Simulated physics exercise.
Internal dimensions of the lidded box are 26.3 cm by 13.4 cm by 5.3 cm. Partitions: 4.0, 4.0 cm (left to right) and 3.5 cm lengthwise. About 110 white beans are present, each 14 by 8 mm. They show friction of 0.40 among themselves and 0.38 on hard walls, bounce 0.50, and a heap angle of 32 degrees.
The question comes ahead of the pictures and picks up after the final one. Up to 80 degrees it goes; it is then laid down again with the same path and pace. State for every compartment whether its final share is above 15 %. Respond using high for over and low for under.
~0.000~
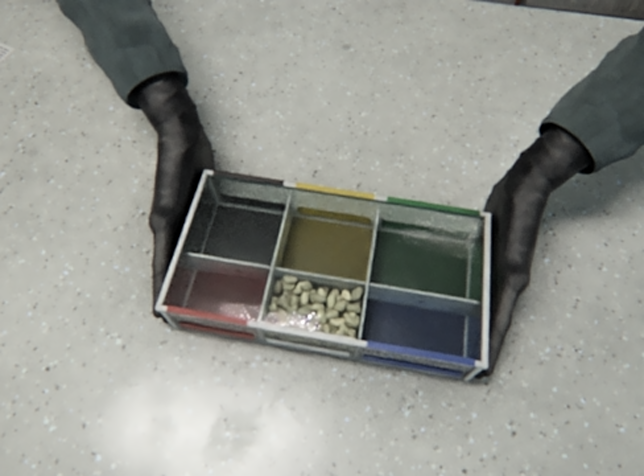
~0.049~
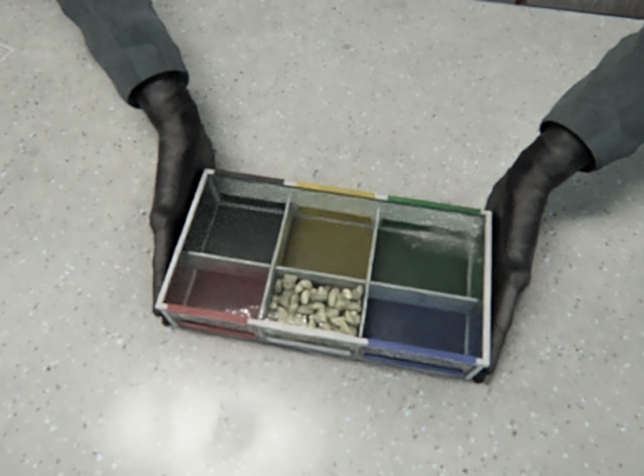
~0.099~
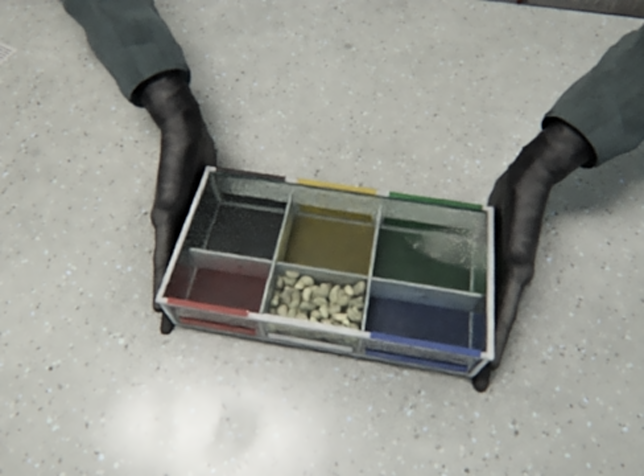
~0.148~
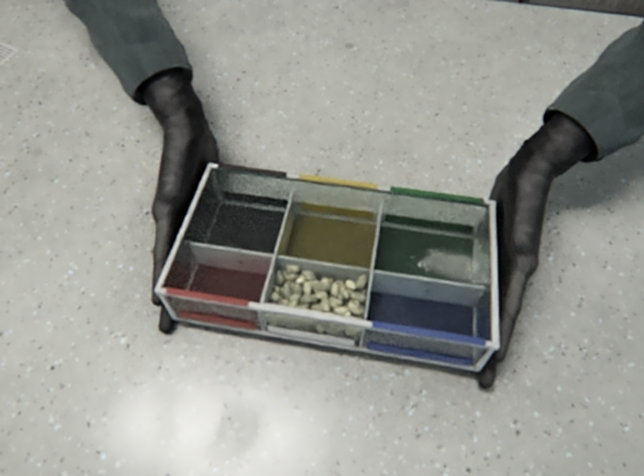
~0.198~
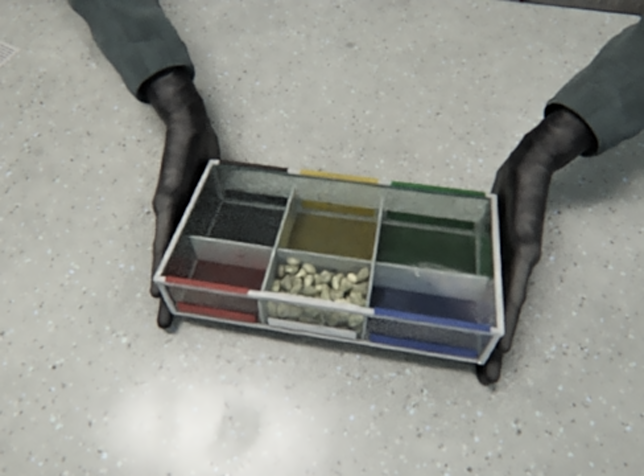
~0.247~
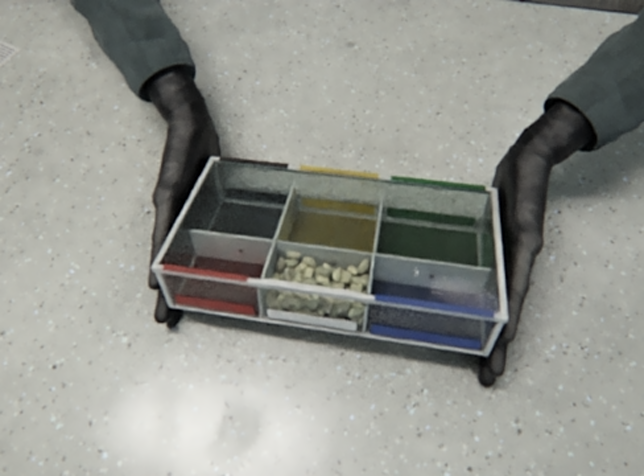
Red low, blue low, green low, yellow high, white high, black low.
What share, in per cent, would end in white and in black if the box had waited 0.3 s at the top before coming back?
Then, in per cent: White 65, black 5.
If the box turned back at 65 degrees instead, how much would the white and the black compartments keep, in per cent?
White 95 %; black 0 %.
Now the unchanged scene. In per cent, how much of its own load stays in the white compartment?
80 %.
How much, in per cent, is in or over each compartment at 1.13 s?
Red 0 %, blue 0 %, green 0 %, yellow 10 %, white 90 %, black 0 %.
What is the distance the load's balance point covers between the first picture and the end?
Net shift: Approx. 3.0 cm.
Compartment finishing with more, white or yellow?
The white one has more.
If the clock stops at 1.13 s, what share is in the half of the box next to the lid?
Estimate: Near 30 per cent.
Then, at 1.13 s, tilt 80 degrees; yellow 10 %, white 90 %.
Then, at 1.71 s, tilt 35 degrees; yellow 20 %, white 75 %, black 5 %.
After 2.35 s, tilt 0 degrees; yellow 20 %, white 75 %, black 5 %.
At rest (2.7 s), red 0 %, blue 0 %, green 0 %, yellow 20 %, white 75 %, black 5 %.
